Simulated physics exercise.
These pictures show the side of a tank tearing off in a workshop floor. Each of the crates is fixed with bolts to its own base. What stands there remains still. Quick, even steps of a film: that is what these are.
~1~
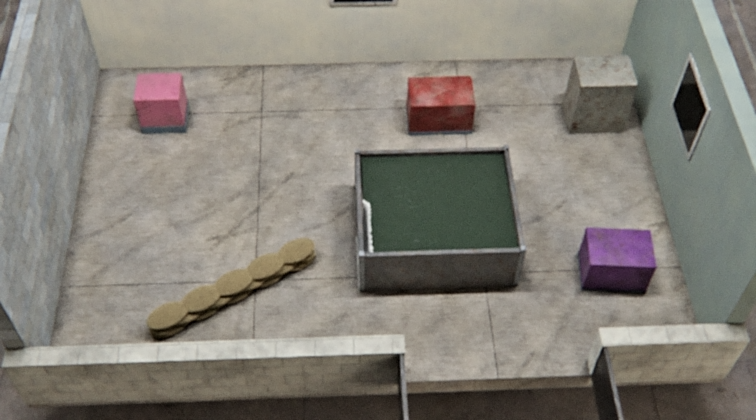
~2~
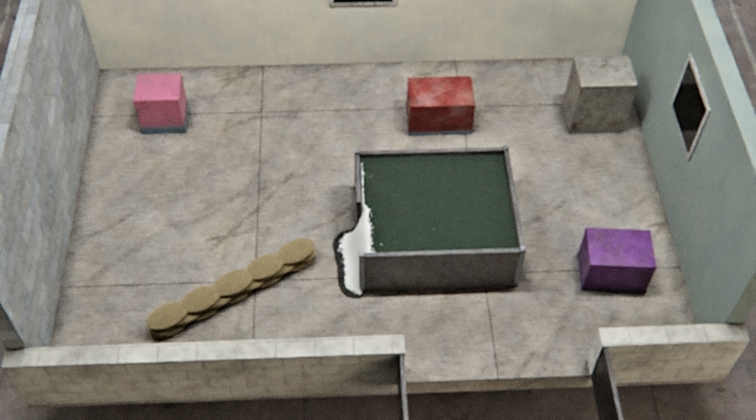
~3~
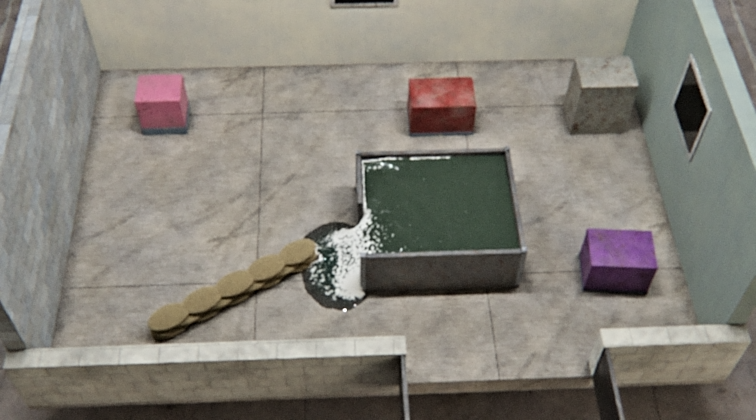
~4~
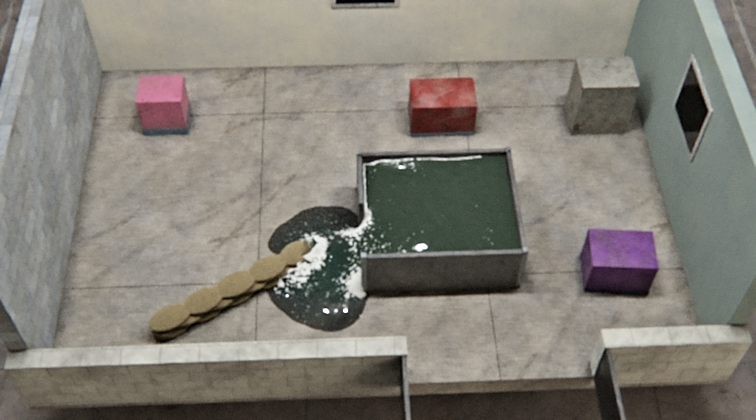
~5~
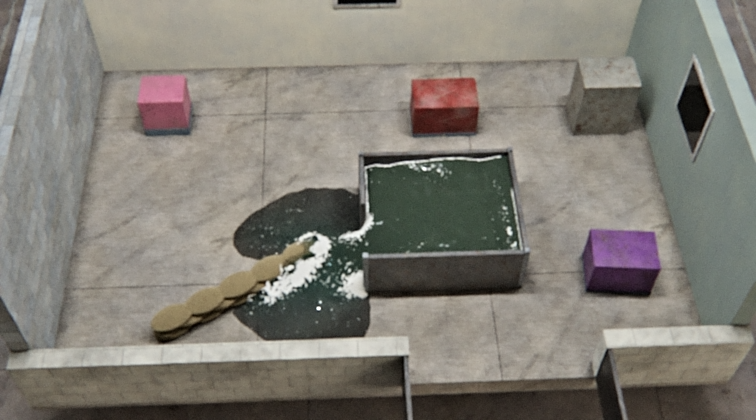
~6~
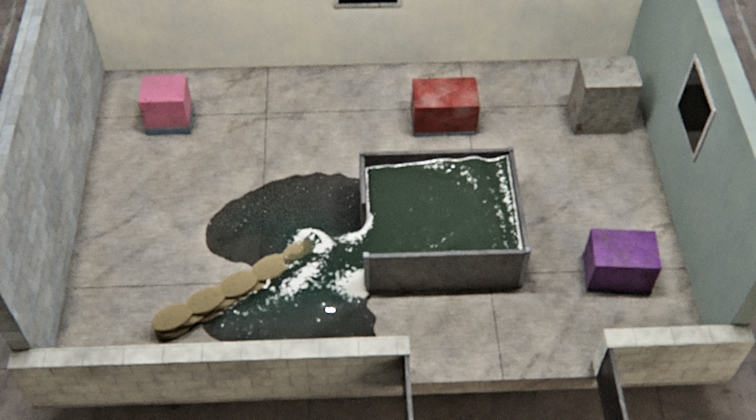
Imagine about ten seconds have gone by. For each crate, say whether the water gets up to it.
In the end the pink crate will be wet. The purple crate will be wet. The red crate will be wet.
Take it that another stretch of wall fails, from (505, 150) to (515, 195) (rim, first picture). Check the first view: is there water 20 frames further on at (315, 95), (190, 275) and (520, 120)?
Unwetted / unwetted / soaked.
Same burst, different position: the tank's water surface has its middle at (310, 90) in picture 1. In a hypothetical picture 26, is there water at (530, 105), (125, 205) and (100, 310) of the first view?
First unwetted; next drenched; last drenched.
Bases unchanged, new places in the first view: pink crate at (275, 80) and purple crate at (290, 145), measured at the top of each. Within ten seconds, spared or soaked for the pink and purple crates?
In short: Pink crate escapes it, purple crate ends up wet.
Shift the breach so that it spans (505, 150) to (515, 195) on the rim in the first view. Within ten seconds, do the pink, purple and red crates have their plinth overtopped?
My guess is pink crate remains untouched, purple crate goes wet, and red crate goes wet.
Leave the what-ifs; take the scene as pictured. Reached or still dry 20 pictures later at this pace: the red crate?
Note - red: Stays dry.
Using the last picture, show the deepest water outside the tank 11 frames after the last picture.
I'd go with (51, 378) as the deepest place.
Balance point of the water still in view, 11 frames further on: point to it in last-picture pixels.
The spot I would choose is (333, 256).
A moment on, water covers 25 % of the floor; the pink crate not reached, the purple crate not reached, the red crate not reached.
Next, water covers 40 % of the floor; the pink crate water round its plinth, the purple crate not reached, the red crate not reached.
Then, water covers 50 % of the floor; the pink crate water round its plinth, the purple crate not reached, the red crate not reached.
Later, water covers 65 % of the floor; the pink crate water round its plinth, the purple crate water round its plinth, the red crate water round its plinth.
In the end, water covers 95 % of the floor; the pink crate was topped, the purple crate was topped, the red crate was topped.
